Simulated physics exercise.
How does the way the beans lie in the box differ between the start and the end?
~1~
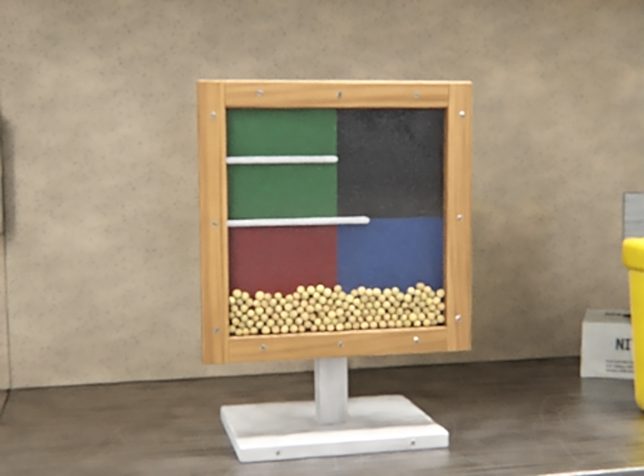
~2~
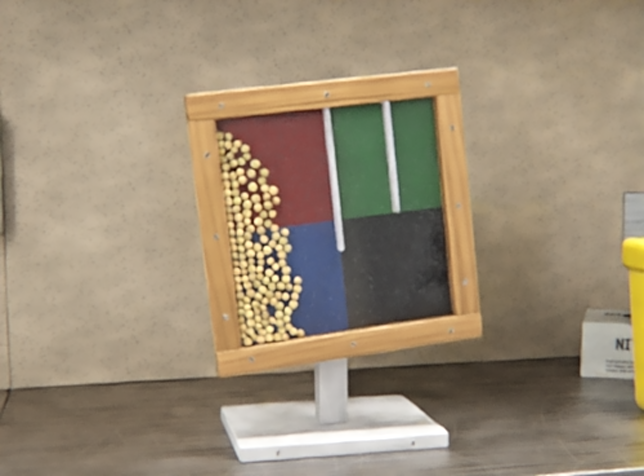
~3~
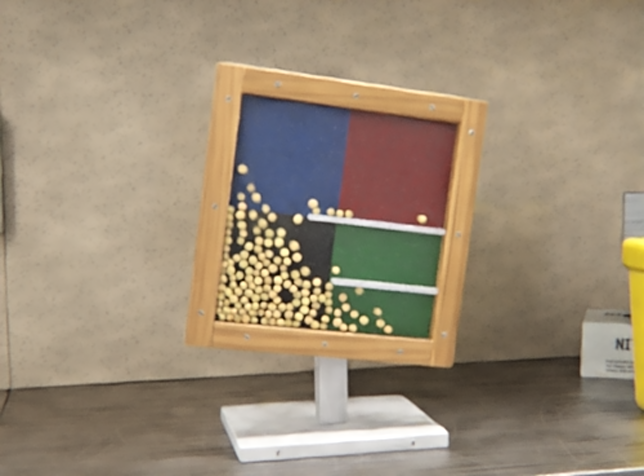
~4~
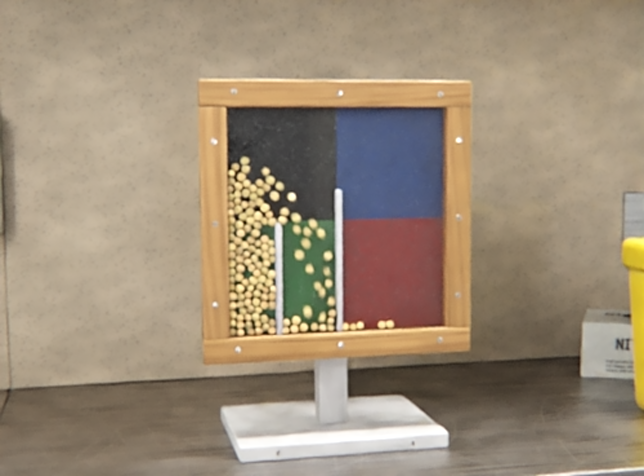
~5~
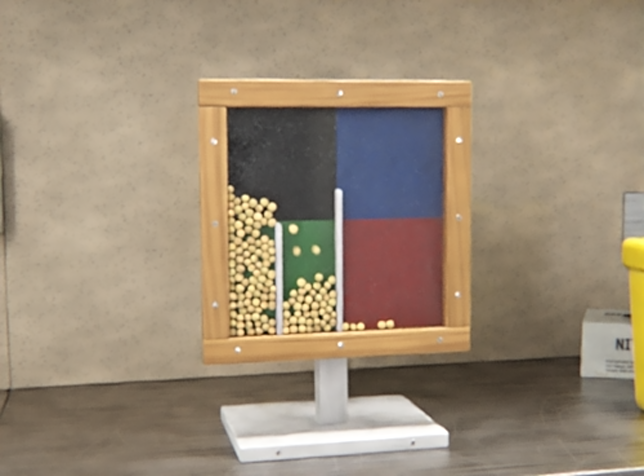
At the start they lie in a low, fairly even layer across the whole bottom of the box. At the end most are piled higher on the left side, held in the two slots formed by the upright white walls, with only a few on the floor to the right.
